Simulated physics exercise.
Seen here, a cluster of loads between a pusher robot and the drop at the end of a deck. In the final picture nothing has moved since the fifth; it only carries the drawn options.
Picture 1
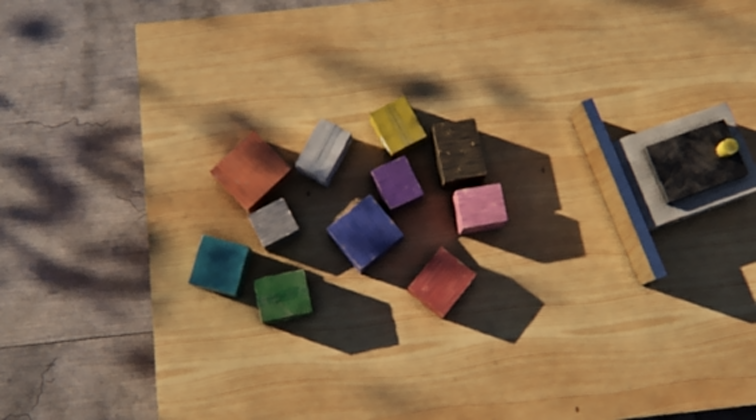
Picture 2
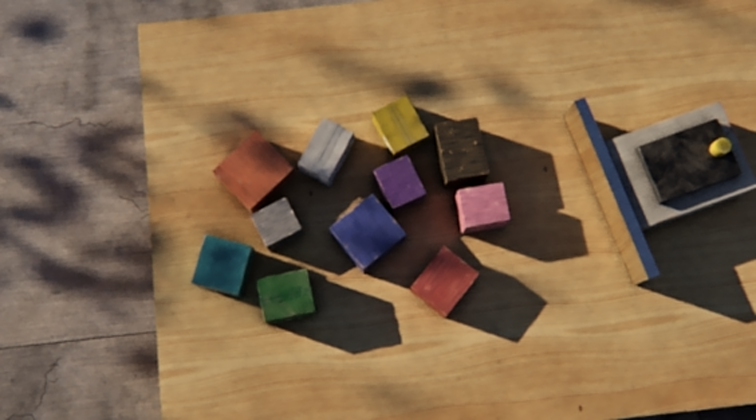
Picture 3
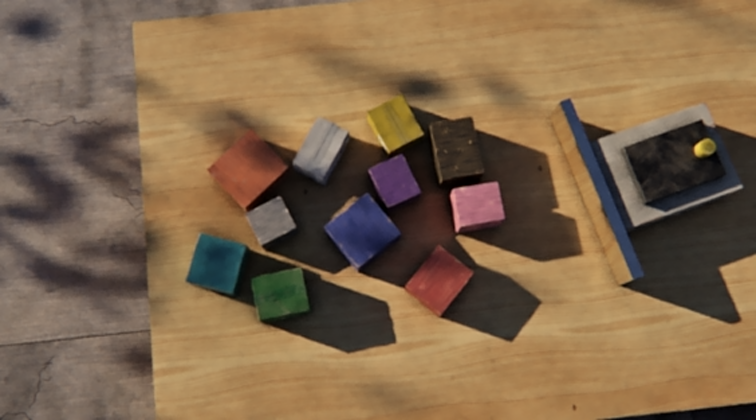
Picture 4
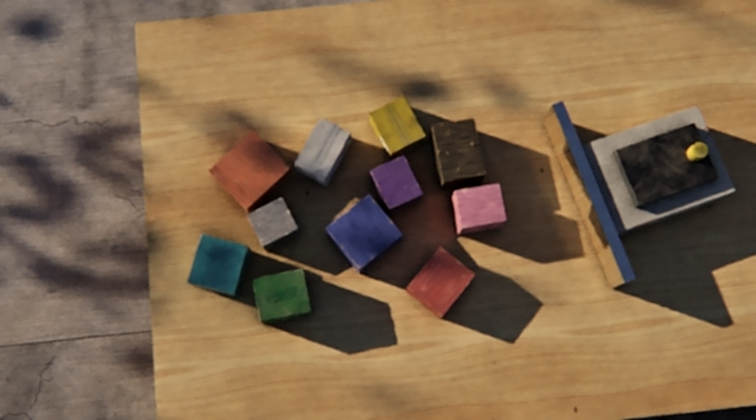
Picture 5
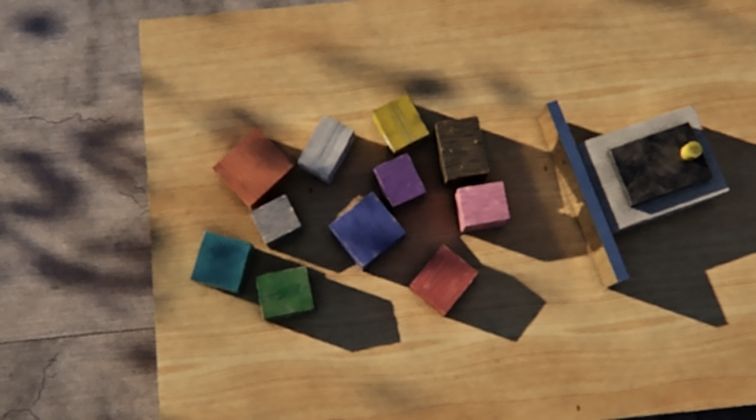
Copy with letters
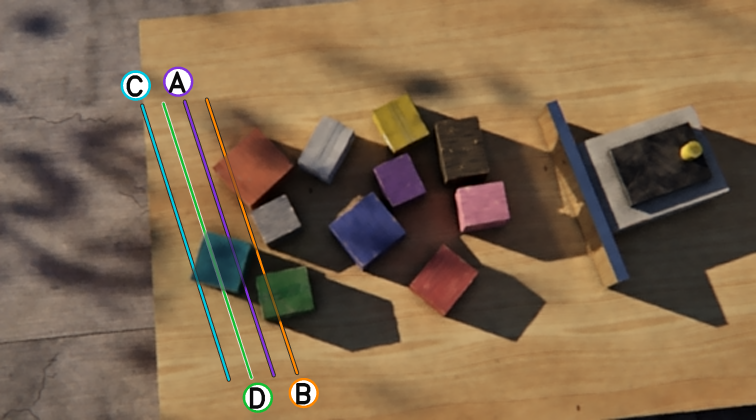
A pale wooden deck above cracked grey paving is seen from high overhead in low, warm light that throws long shadows. Orange-red, grey, white, yellow, black, purple, pink, blue, turquoise, green and red blocks cluster left of centre, while at the right sits a grey-and-black robot with a yellow knob and a wide blue blade. The robot slides a short way left, slowing, as the blocks stay put and the camera jitters slightly.
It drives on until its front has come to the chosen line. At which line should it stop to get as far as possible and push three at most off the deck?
No fourth one falls up to A.
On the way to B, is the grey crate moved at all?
Yes.
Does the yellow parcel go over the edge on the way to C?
No.
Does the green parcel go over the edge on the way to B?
No.
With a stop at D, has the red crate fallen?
No.
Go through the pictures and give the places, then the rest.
In the first picture, yellow parcel (398, 128); red crate (442, 283); black crate (458, 154).
In the second picture, robot (682, 163); grey crate (277, 225).
In the third picture, robot (667, 164); blue crate (363, 233).
In the fourth picture, robot (659, 167); purple crate (396, 186).
In the fifth picture, robot (654, 166); turquoise crate (223, 263); white parcel (327, 150); yellow parcel (401, 126).
On the marked copy, A at (228, 235); B at (251, 233); C at (184, 239); D at (206, 237).
Taking A. A third of the way, robot (526, 179); yellow parcel (366, 123); white parcel (318, 148).
Two thirds of the way, robot (399, 191); orange crate (195, 174); grey crate (212, 222).
When it is over, robot (295, 201); grey crate over the edge; white parcel over the edge; three fallen.
As for the rest, B is within the limit but short; C drops six; D drops five.
